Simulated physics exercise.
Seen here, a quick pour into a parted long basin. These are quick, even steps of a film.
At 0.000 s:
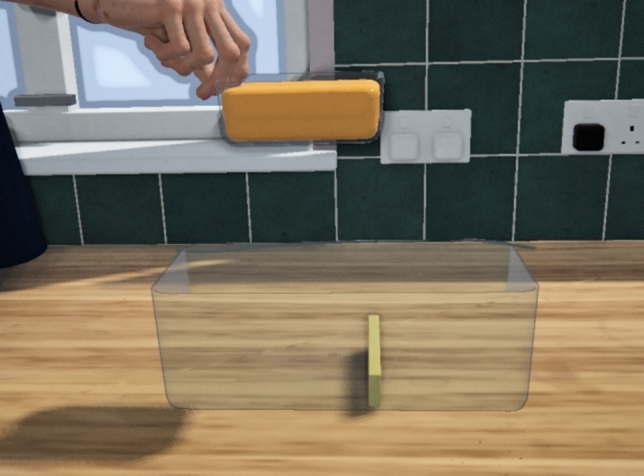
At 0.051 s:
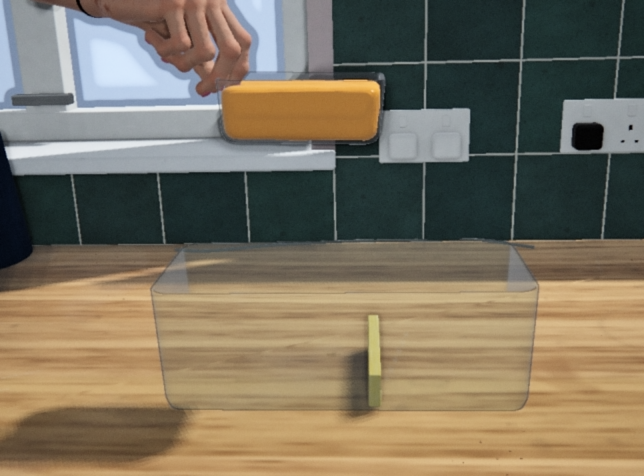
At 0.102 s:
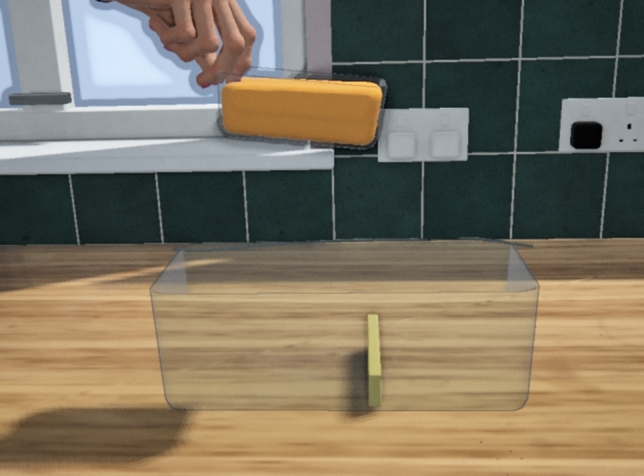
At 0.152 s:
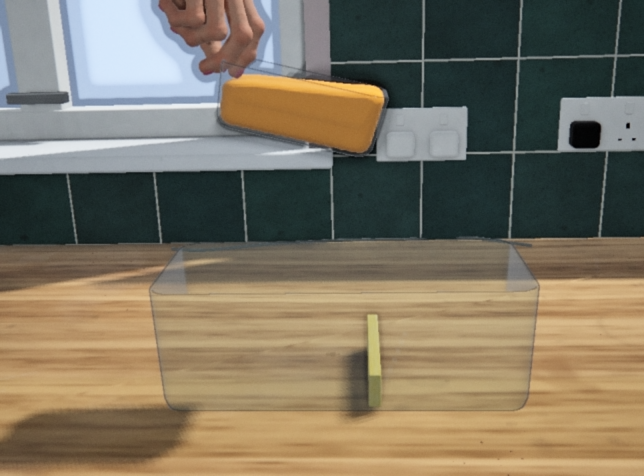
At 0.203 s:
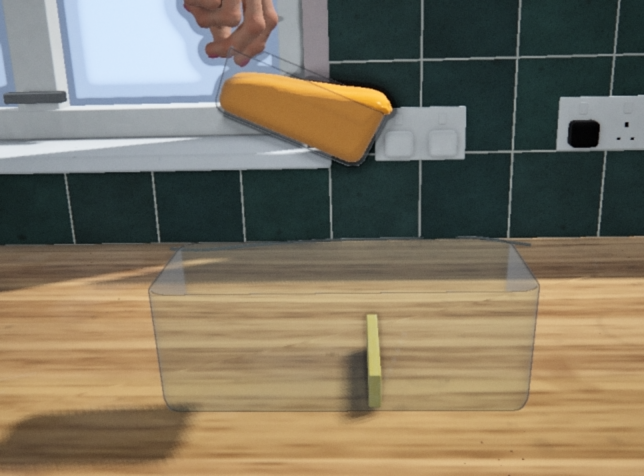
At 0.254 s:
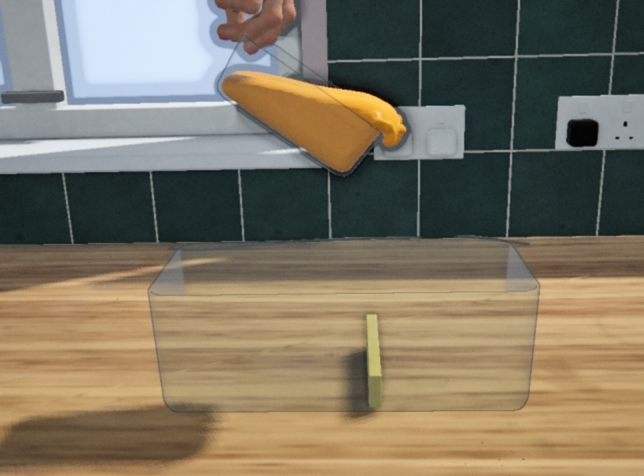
A hand tilts a clear container rightward, and orange liquid begins pouring over its edge.
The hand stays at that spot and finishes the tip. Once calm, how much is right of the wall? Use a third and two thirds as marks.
The share right of the wall is above two thirds.
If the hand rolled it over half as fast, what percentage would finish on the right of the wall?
Some 80 per cent.
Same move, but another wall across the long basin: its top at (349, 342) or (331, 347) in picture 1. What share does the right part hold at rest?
First some 80, then 80 per cent.
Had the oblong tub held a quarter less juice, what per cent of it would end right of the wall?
Some 75 per cent.
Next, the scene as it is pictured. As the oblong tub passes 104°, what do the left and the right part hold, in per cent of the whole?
Some 0 per cent left and 60 right.
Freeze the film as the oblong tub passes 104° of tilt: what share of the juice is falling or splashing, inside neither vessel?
Roughly 35 in a hundred.
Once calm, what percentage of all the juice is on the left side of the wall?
Some 20 per cent.
A moment on, the oblong tub is tipped right over and 4 per cent is still to pour, 0 is left of the wall and 62 right of it.
Next, the oblong tub is tipped right over and 0 per cent is still to pour, 16 is left of the wall and 72 right of it.
Then the oblong tub is tipped right over and 0 per cent is still to pour, 21 is left of the wall and 75 right of it.
Later the oblong tub is tipped right over and 0 per cent is still to pour, 22 is left of the wall and 74 right of it.
Finally, 22 per cent lies left of the wall, 74 right of it and 4 outside.
